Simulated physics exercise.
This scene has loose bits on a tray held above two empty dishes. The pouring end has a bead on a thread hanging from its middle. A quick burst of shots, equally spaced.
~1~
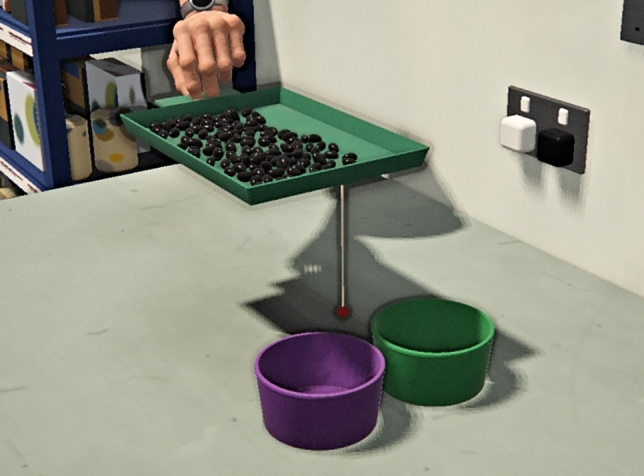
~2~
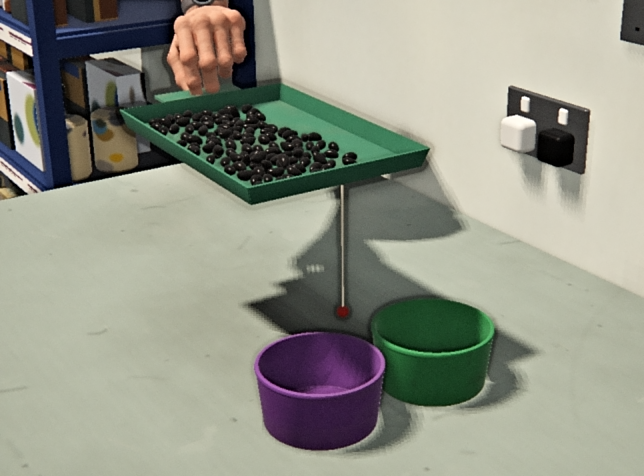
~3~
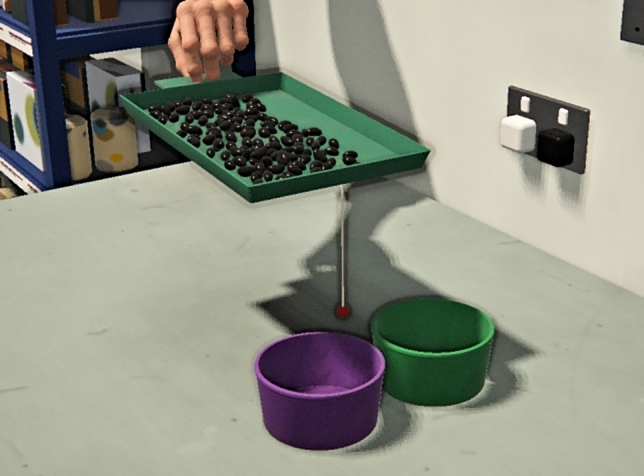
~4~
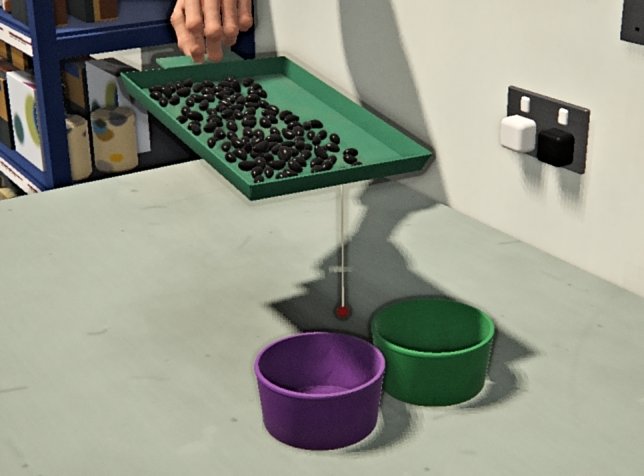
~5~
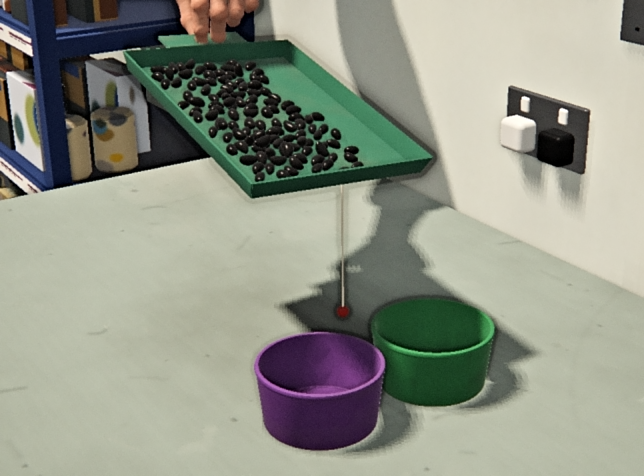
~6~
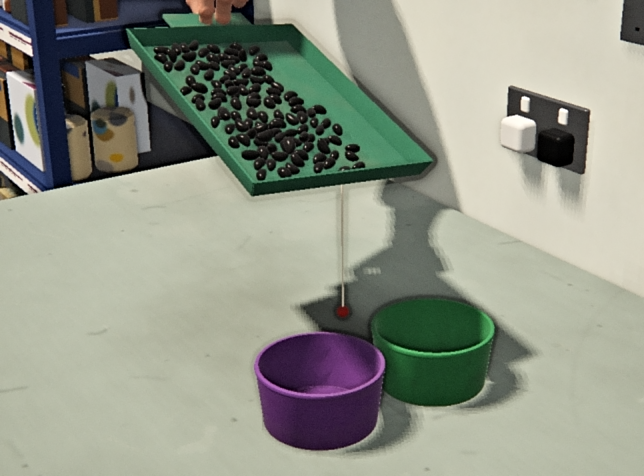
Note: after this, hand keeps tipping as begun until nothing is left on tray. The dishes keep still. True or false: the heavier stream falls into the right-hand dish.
True.
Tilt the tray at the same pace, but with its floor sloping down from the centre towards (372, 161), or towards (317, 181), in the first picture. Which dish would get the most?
The rightmost dish, then the leftmost dish.
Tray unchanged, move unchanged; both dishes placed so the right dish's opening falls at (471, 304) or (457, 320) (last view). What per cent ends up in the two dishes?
About 80 % and 100 %.
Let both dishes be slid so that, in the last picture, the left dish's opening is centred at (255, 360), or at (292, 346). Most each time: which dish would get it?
With the dishes at the first place it's the right-side dish, and at the second it's the right-side dish.
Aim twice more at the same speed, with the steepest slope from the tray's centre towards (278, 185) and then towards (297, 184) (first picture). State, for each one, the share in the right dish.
First case: 0 %; second case: 10 %.
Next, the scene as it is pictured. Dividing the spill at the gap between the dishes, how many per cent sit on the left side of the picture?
It comes to about 10 percent.
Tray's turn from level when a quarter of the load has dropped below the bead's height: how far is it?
About 100 degrees.
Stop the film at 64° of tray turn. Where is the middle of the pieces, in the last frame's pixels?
Somewhere around pixel (361, 136) in the last picture.
Soon, tray tipped steeply; nearly all on the tray; a stray few in the air.
A while on, tray tipped past a quarter turn; about a third on the tray; a stray few in the left dish; about a quarter in the right dish; a small part outside both; about a quarter in the air.
Towards the end, tray tipped past a quarter turn; a small part in the left dish; most in the right dish; a small part outside both.
Finally, tray tipped past a quarter turn; a small part in the left dish; most in the right dish; a small part outside both.
